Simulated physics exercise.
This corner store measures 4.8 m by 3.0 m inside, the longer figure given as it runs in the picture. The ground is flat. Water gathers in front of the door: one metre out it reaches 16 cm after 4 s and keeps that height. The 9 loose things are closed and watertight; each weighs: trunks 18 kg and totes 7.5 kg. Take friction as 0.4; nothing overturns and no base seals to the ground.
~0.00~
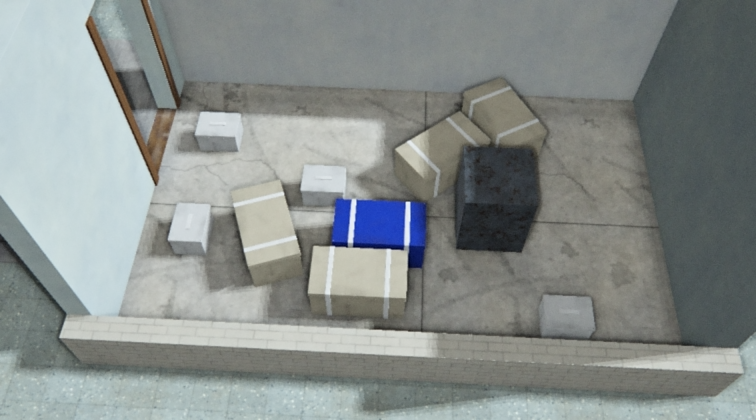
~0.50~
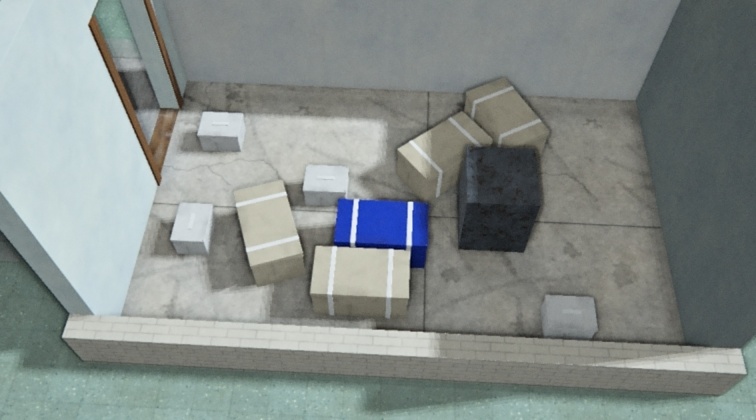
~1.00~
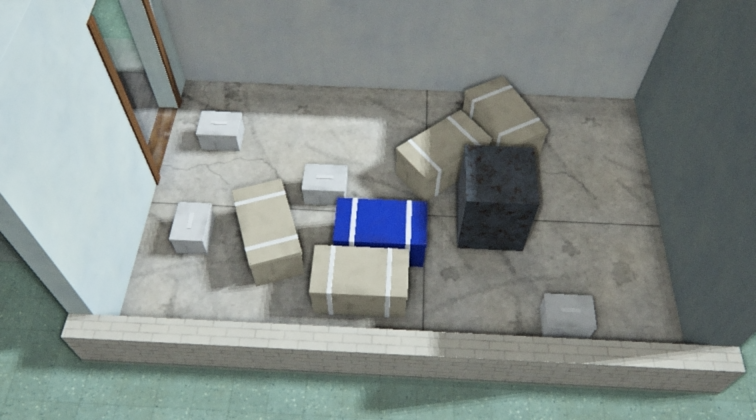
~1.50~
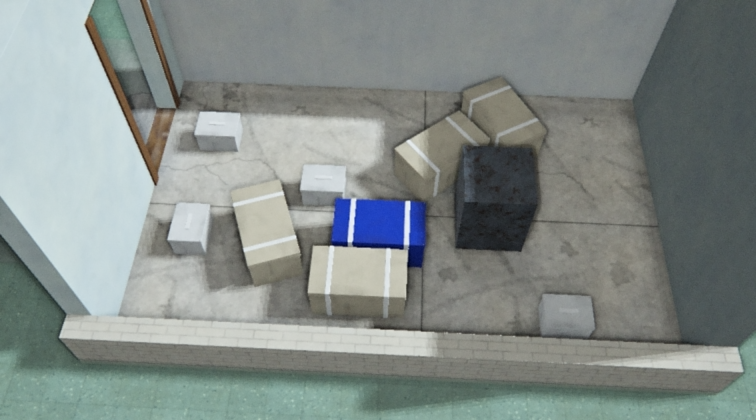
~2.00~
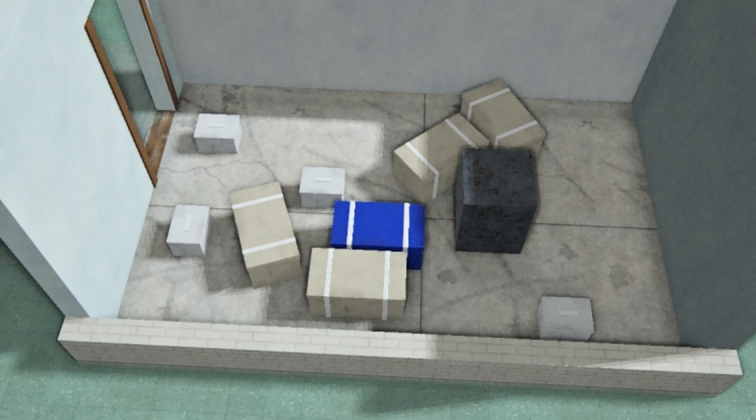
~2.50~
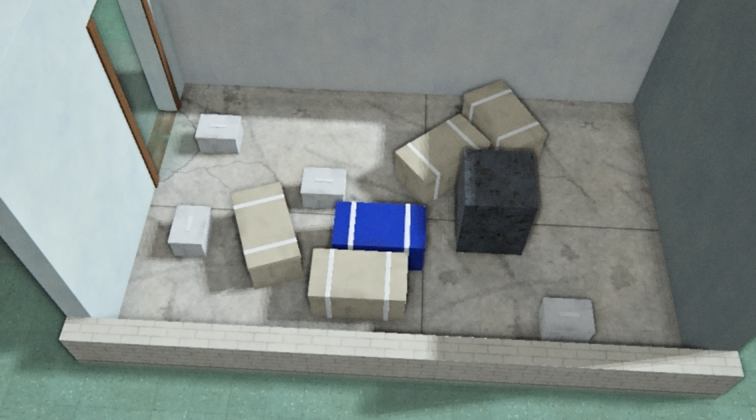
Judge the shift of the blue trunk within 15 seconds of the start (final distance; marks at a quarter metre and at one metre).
The blue trunk is nudged along.
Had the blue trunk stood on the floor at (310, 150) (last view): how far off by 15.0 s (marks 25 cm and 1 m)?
It travels far.
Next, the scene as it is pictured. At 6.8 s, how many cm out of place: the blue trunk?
Roughly 5 cm by then.
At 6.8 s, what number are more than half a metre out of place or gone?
1 of them.
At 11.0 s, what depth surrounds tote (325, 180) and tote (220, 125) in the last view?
About 6 and 9 cm.
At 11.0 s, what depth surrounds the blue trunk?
Roughly 5 cm.
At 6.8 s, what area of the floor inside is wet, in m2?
Some 7.5 m2.
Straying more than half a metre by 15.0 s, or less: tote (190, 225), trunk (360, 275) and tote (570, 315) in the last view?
In that order: Short of it, more, past it.
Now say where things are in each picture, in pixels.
In the first picture, the blue trunk at (380, 222) rests on the ground; 0.0 m2 under water; 0 of 9 have shifted.
In the second picture, the blue trunk at (382, 222), on the bottom; 0.0 m2 under water; 0 of 9 have shifted.
In the third picture, the blue trunk at (381, 221) rests on the ground; water covers 0.0 m2; 0 of 9 have shifted.
In the fourth picture, the blue trunk at (379, 221) rests on the ground; 0.0 m2 under water; 0 of 9 have shifted.
In the fifth picture, the blue trunk at (379, 224), on the bottom; water covers 0.0 m2; 0 of 9 have shifted.
In the sixth picture, the blue trunk at (380, 224) rests on the ground; water covers 0.2 m2; 0 of 9 have shifted.
After 3.5 s the blue trunk is near (380, 224), 0.0 m from its start, aground; 0 afloat.
After 6.8 s the blue trunk is near (385, 224), 0.0 m from its start, aground; 0 afloat.
After 11.0 s the blue trunk is near (410, 264), 0.5 m from its start, aground; 2 afloat.
After 15.0 s the blue trunk is near (339, 258), 0.5 m from its start, afloat; 8 afloat.
